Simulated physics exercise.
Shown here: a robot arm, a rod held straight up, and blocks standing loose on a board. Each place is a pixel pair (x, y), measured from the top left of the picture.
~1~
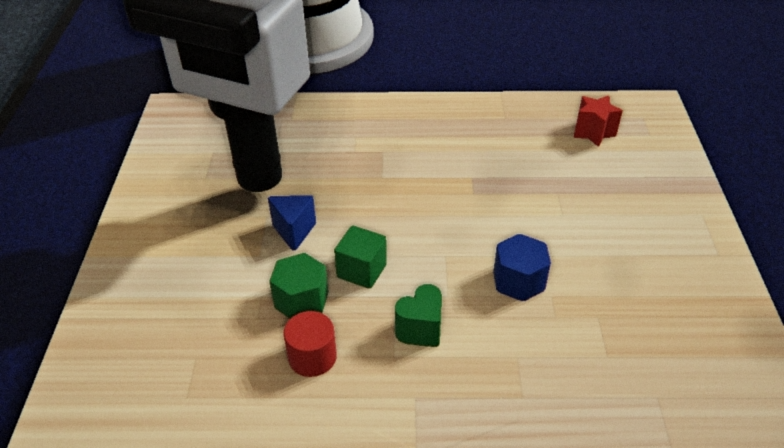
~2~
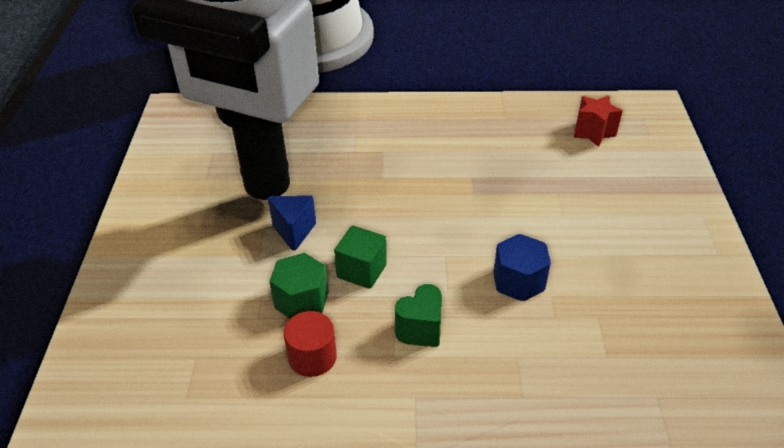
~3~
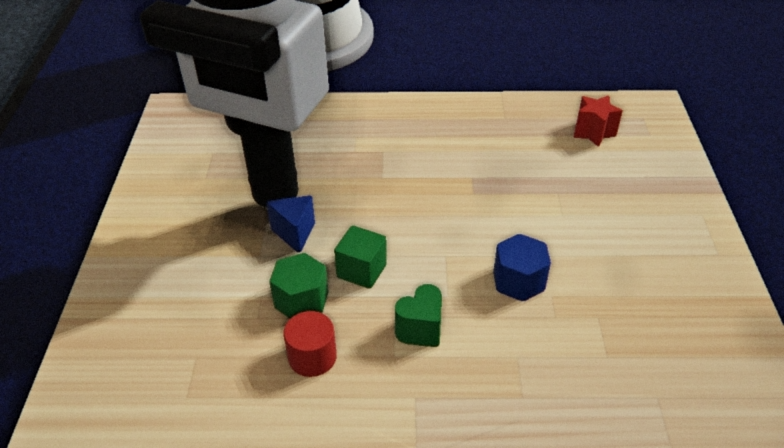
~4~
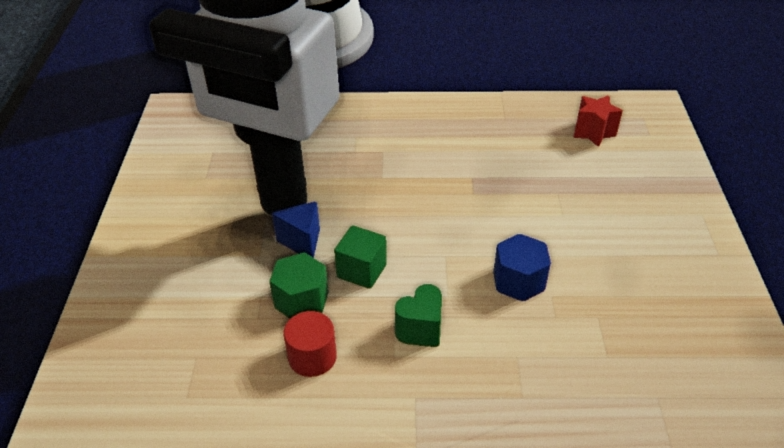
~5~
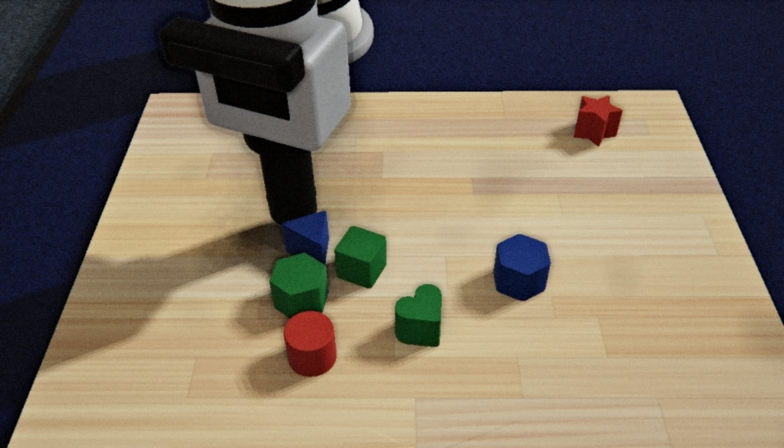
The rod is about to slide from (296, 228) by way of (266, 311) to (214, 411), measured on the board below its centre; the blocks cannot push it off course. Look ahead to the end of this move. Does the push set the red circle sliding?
Short answer: Yes.
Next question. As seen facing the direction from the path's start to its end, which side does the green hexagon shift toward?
It's set to shift left.
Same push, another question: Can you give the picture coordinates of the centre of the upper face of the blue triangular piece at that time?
The middle of the upper face of the blue triangular piece will lie at about (319, 257) in the picture.
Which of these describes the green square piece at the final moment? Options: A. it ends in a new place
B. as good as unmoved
B.
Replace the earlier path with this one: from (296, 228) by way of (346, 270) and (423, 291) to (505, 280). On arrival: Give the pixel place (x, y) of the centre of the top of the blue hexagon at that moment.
I think it will end close to (557, 245).
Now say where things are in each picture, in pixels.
Lower end of the rod (260, 178), tops of blocks, green hexagon (297, 273), red circle (309, 330), blue triangular piece (290, 205), green square piece (360, 243), in the first picture.
Rod (268, 186), blocks as before, in the second picture.
Rod (276, 194), blue triangular piece (291, 207), in the third picture.
Rod (284, 203), blue triangular piece (299, 215), in the fourth picture.
Rod (294, 212), green hexagon (297, 273), red circle (309, 330), blue triangular piece (309, 225), green square piece (360, 243), in the fifth picture.
On the path given first. One third of the way, rod (276, 266); green hexagon (300, 290), turned 15° clockwise; blue triangular piece (319, 256), turned 45° anticlockwise.
Two thirds of the way, rod (246, 327); green hexagon (301, 314), turned 55° anticlockwise; red circle (326, 352); blue triangular piece (319, 257), turned 50° anticlockwise.
At the end, rod (209, 396); green hexagon (301, 314), turned 55° anticlockwise; red circle (326, 352); blue triangular piece (319, 257), turned 50° anticlockwise; green square piece not moved.
